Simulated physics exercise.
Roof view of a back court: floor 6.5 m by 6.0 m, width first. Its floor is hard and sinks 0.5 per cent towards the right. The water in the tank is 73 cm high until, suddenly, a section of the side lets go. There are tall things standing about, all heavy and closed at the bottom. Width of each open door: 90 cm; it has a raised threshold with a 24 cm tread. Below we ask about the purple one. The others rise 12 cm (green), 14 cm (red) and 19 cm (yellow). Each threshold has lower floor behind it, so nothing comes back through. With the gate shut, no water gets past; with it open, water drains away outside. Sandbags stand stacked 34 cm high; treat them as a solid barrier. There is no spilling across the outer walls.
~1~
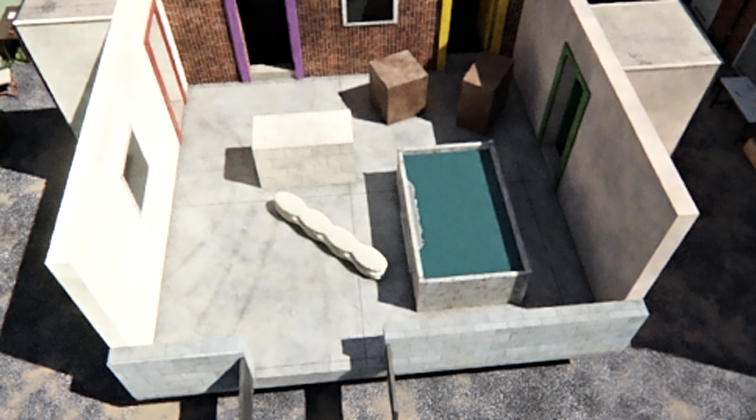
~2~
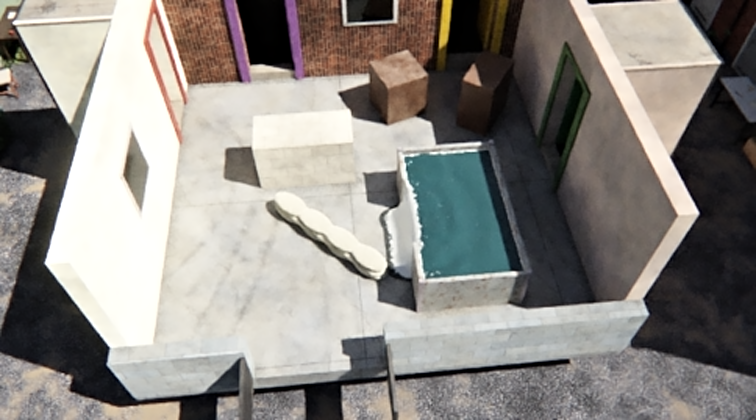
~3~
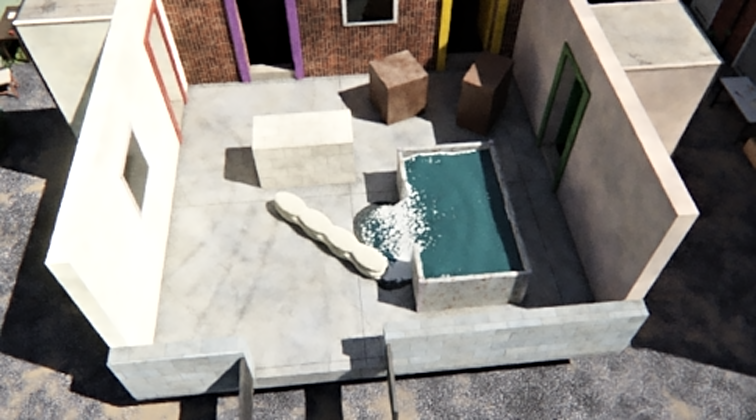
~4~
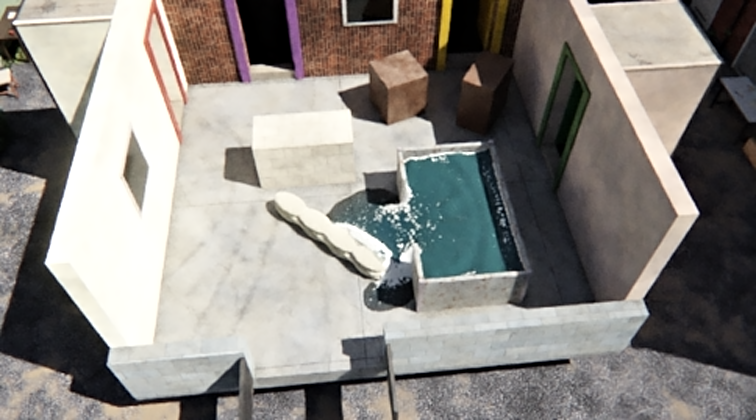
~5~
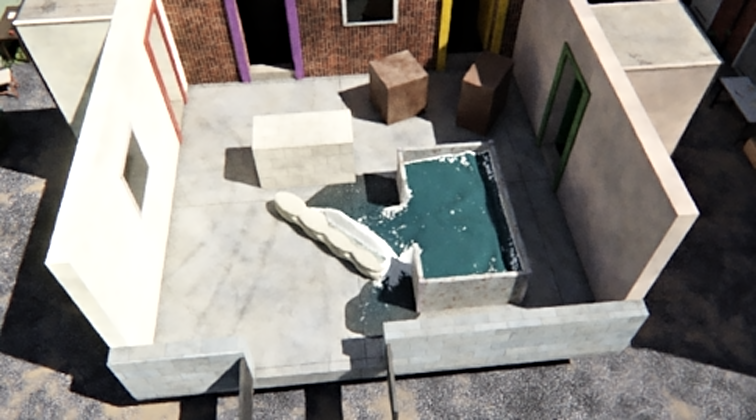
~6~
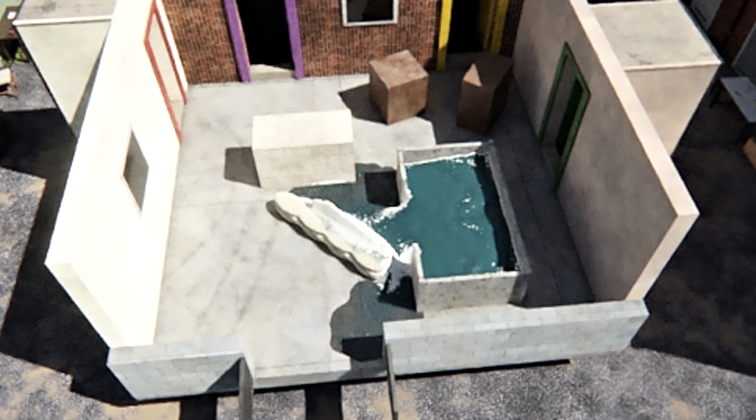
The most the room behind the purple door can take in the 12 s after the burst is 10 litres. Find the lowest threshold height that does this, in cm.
The lowest height is about 5 cm.
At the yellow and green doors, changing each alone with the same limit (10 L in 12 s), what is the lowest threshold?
You'd want about 11.0 centimetres at yellow and about 6.0 centimetres at green.
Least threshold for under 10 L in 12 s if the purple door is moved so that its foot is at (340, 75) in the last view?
Minimum: About 7.0 cm.
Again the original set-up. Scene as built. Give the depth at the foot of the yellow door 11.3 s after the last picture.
Lab note: Depth approx. 7.0 cm.
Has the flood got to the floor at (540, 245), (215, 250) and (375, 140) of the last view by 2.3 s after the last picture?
Listed order - unwetted, soaked through, soaked through.
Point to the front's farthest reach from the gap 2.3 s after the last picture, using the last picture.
I'd put the front's tip around (188, 87).
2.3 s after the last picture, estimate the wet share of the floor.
Around 50 per cent of the free floor.
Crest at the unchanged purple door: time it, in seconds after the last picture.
Near 7.0 seconds.
Then, 0.7 s after the last picture water covers 25 % of the floor, deepest (56 cm) near (323, 189); it has not reached the purple door.
Then, 2.3 s after the last picture water covers 50 % of the floor, deepest (35 cm) near (333, 188); it has not reached the purple door.
Then, 11.3 s after the last picture water covers 95 % of the floor, deepest (12 cm) near (528, 115); 6 cm at the purple door, 0 litres in over its 20 cm threshold.
At the purple door as built, the water peaked near 8 cm, 6.9 s after the last picture.
Run again over the same 12 s with other heights there, 16 litres in over 4.5 cm, 3 litres over 6.5 cm. The limit of 10 litres is kept from about 5 cm up.
